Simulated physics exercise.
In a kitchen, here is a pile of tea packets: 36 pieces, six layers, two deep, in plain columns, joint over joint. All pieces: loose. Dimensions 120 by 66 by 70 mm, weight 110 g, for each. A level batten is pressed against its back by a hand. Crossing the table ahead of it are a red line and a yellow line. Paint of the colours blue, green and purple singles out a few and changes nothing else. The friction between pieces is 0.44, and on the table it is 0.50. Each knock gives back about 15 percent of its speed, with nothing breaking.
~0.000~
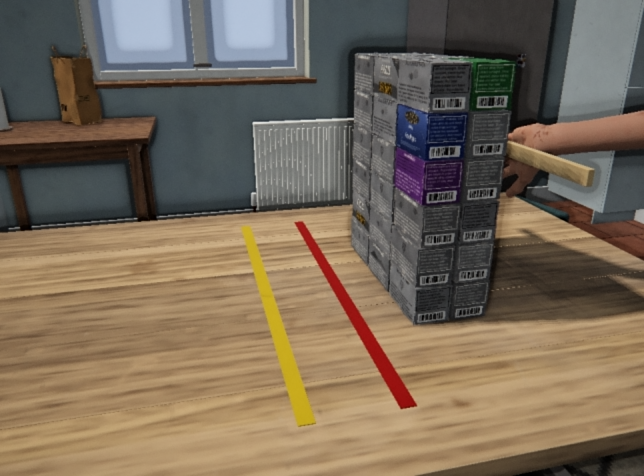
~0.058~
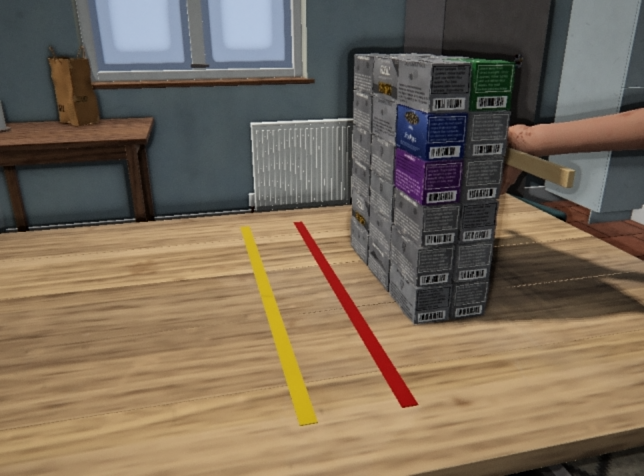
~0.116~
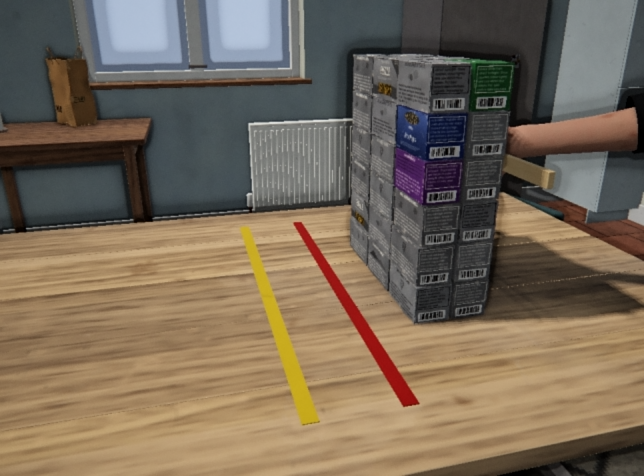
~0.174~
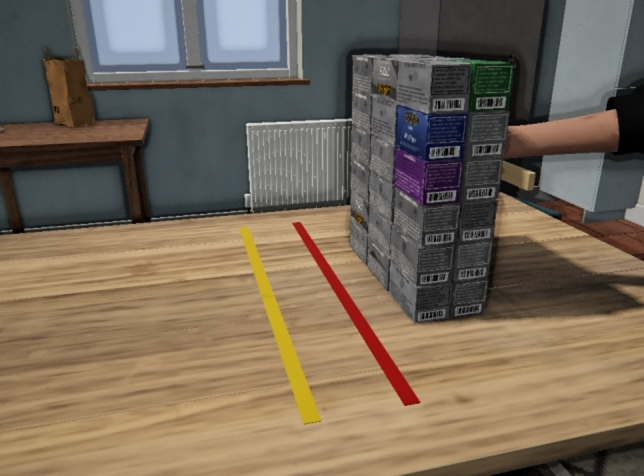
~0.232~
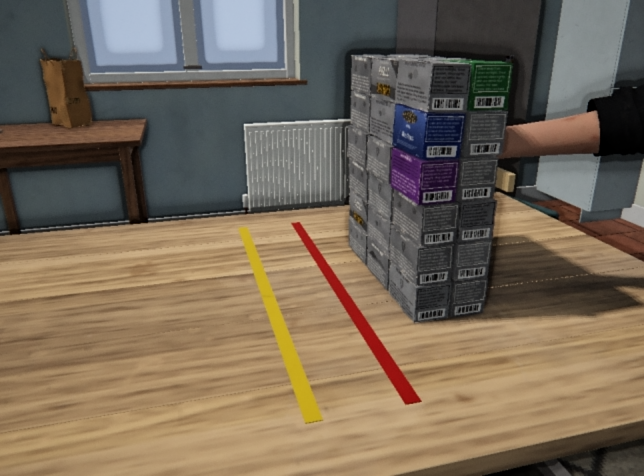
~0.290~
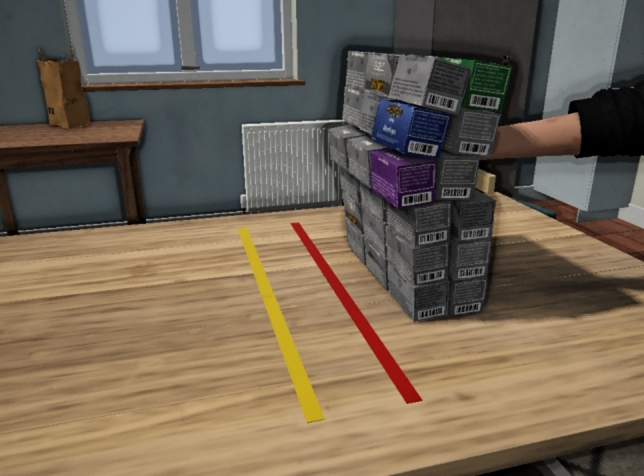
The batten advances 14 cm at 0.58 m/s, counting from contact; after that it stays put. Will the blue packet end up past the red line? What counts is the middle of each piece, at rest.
It goes over the line.
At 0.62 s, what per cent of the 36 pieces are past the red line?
By then 45 %.
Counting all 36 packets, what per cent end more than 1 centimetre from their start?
80 percent of them have shifted.
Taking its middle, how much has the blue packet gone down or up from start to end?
28 centimetres lower, roughly.
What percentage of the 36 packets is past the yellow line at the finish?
25 per cent.
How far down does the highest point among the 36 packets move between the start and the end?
It sits roughly 14 centimetres lower.
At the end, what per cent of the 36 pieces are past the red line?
Roughly 45 percent.
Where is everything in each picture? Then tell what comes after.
In the first frame (we follow the side turned to the camera; the camera moves round a little), batten (591, 178) 13 cm from the stack; red line, near end, (370, 341); yellow line, near end, (285, 353); blue packet (447, 137); green packet (495, 87); purple packet (443, 183); no piece has moved.
In the second frame, batten (571, 179) 9 cm from the stack; blue packet (447, 137).
In the third frame, batten (551, 181) 6 cm from the stack; blue packet (447, 138).
In the fourth frame, batten (532, 182) 27 mm from the stack; blue packet (447, 138).
In the fifth frame, batten (512, 183) 7 mm in; blue packet (444, 137); purple packet (439, 183) displaced 6 mm; 6 stirred so far.
In the sixth frame, batten (492, 185) 41 mm in; red line, near end, (373, 339); yellow line, near end, (290, 352); blue packet (427, 134) tipped 13°; purple packet (417, 186) tipped 4°; green packet (489, 87) tipped 9°; steepest lean 14°, the packet at (447, 87); 27 stirred so far.
Around 0.44 s, 5 of the 36 packets past the red line; blue packet tipped 31°, 30 mm lower; green packet tipped 46°, 54 mm lower.
Around 0.62 s, 16 of the 36 packets past the red line; blue packet tipped 56°, 19 cm lower; green packet upside down.
Finally (2.2 s), 16 of the 36 packets past the red line; blue packet on its side; green packet on its side; purple packet on its side. Seen by the last camera, middles, blue packet near (91, 392), green packet near (616, 266).
